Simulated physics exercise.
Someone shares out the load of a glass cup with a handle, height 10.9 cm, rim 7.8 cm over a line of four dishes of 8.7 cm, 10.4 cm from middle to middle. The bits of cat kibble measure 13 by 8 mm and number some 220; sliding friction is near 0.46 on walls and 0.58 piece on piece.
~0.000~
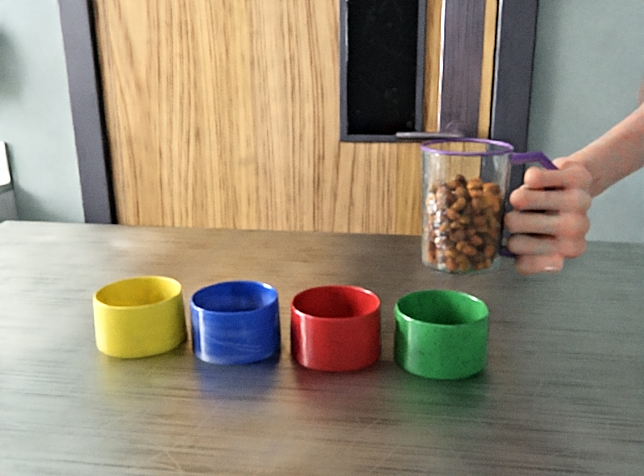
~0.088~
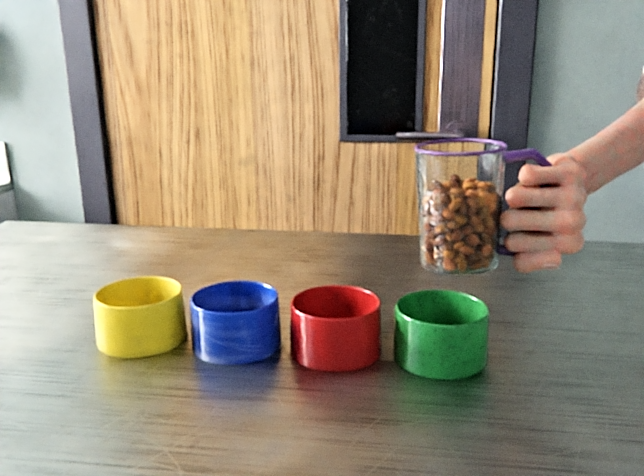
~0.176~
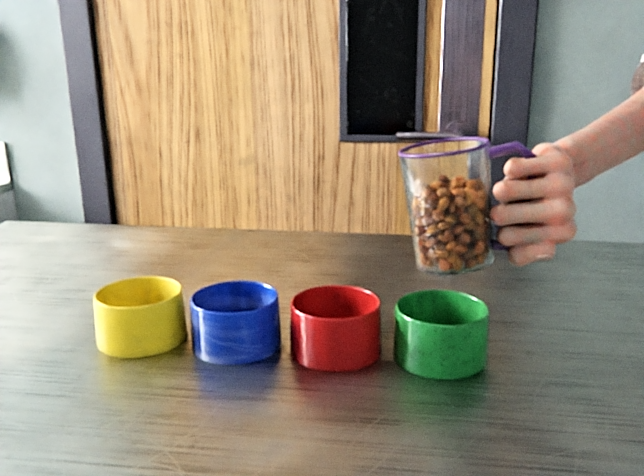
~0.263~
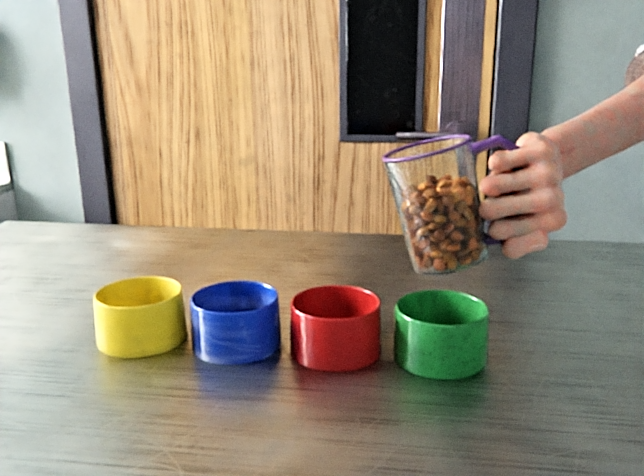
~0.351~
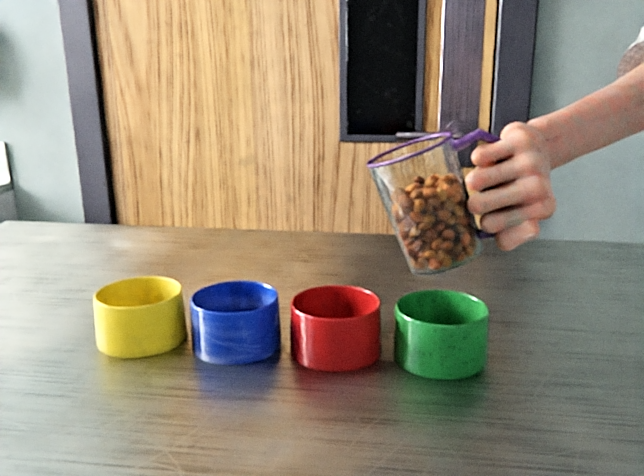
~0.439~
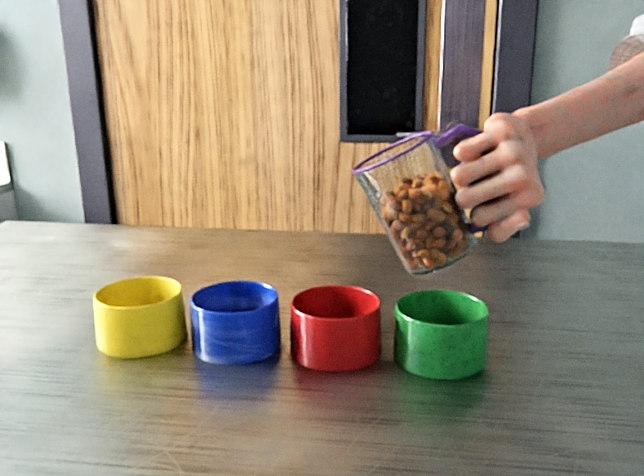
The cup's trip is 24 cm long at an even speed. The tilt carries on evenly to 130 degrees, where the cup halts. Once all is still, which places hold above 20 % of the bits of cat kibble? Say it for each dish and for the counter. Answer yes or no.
Red: No, blue: Yes, green: No, yellow: No, counter: Yes.
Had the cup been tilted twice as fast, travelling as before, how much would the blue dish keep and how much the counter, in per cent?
Then: Blue 30; counter 50.
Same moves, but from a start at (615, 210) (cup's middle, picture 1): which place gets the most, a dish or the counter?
The winner: Red.
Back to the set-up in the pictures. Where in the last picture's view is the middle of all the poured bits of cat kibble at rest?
Around (208, 332).
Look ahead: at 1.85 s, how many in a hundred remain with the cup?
Roughly 65 per cent.
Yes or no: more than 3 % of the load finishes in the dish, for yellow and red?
Yellow yes, red no.
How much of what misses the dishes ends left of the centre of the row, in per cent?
Roughly 100 per cent.
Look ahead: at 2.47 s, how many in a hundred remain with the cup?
About 0 per cent.
Then, at 1.28 s, tilt 85 degrees; cup holds 100 %.
After 1.85 s, tilt 124 degrees; cup holds 65 %, blue 30 %.
After 2.47 s, tilt 130 degrees; cup holds 0 %, blue 45 %, yellow 15 %.
By 2.8 s all is still; red 0 %, blue 45 %, green 0 %, yellow 15 %, counter 40 %.
